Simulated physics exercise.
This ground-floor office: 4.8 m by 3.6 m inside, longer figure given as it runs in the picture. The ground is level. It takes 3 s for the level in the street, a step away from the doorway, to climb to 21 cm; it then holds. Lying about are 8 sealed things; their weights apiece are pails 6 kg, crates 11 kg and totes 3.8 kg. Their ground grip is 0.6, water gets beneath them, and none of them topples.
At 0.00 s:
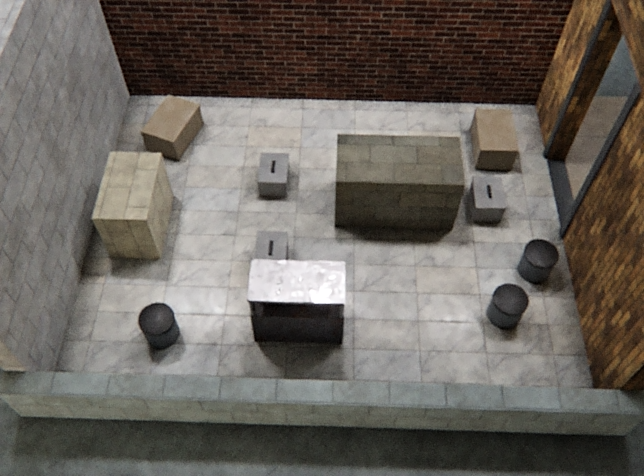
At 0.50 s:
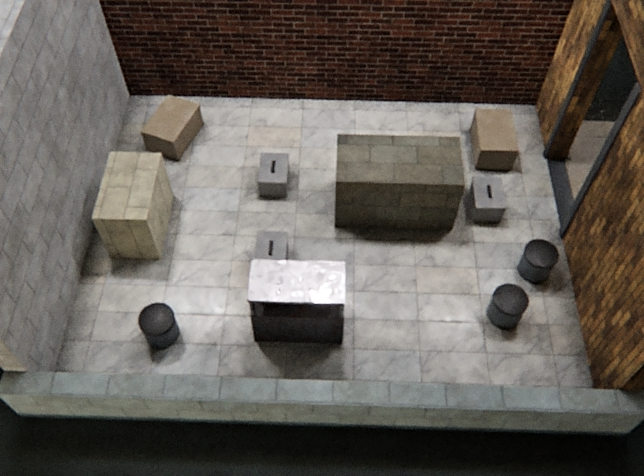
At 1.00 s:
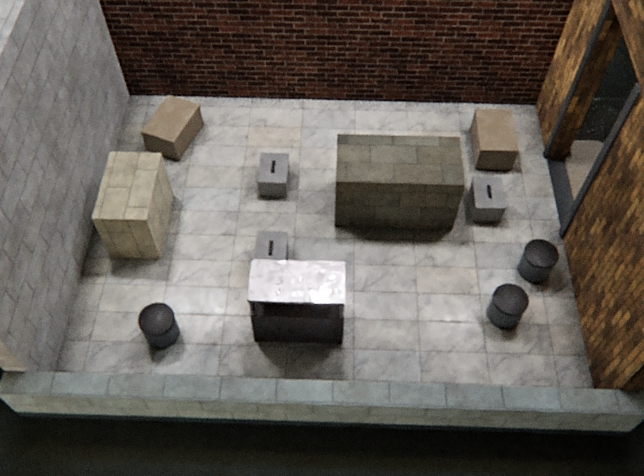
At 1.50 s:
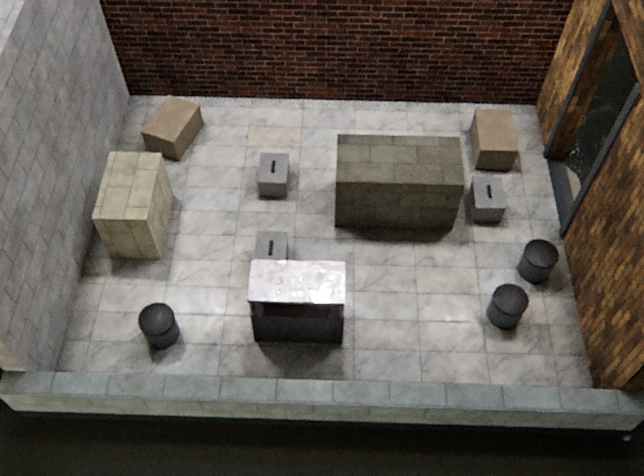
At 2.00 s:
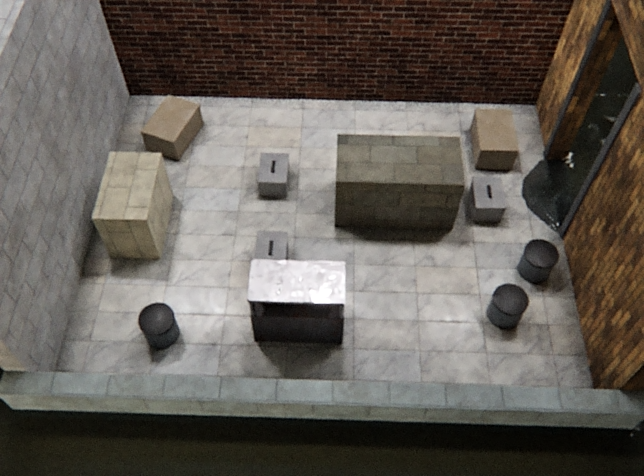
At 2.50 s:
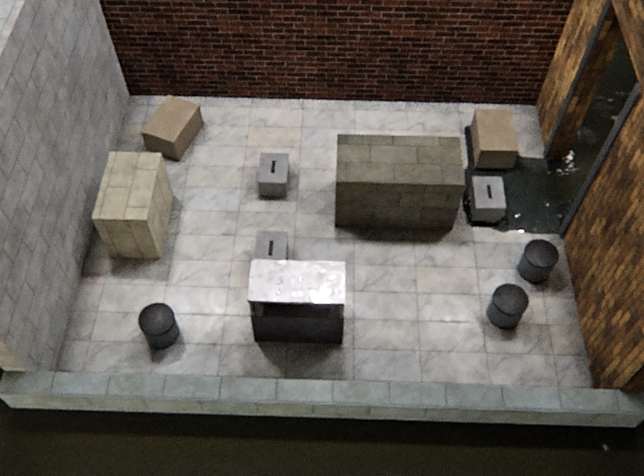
Walled room with brick back wall and scattered boxes and pails standing still as dark water spreads in through the right doorway.
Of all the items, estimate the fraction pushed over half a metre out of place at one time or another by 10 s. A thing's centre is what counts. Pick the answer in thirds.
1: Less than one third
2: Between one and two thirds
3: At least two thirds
Between one and two thirds (2).
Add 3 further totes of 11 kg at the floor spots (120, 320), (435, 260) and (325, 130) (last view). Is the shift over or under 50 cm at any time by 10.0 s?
In turn: Less, under, more.
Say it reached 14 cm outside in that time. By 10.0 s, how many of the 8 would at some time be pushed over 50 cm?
Count under that change: 2.
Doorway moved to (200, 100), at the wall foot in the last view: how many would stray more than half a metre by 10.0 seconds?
Count: 4.
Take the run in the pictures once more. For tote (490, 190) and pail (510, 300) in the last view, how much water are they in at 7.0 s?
I'd put it at 5 cm and 3 cm respectively.
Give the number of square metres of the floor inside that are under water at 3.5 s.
Flooded: Near 3.5 m2.
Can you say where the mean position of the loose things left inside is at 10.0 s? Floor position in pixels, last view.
The average lands around (273, 254).
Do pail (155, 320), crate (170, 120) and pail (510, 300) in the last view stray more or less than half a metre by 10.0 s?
One by one: Below; above; below.
After 3.5 s 0 of 8 are over 50 cm from their spots; 1 afloat.
After 4.5 s 2 of 8 are over 50 cm from their spots; 0 afloat.
After 7.0 s 2 of 8 are over 50 cm from their spots; 2 afloat.
After 10.0 s 3 of 8 are over 50 cm from their spots, and 3 have been at some point; 6 afloat.
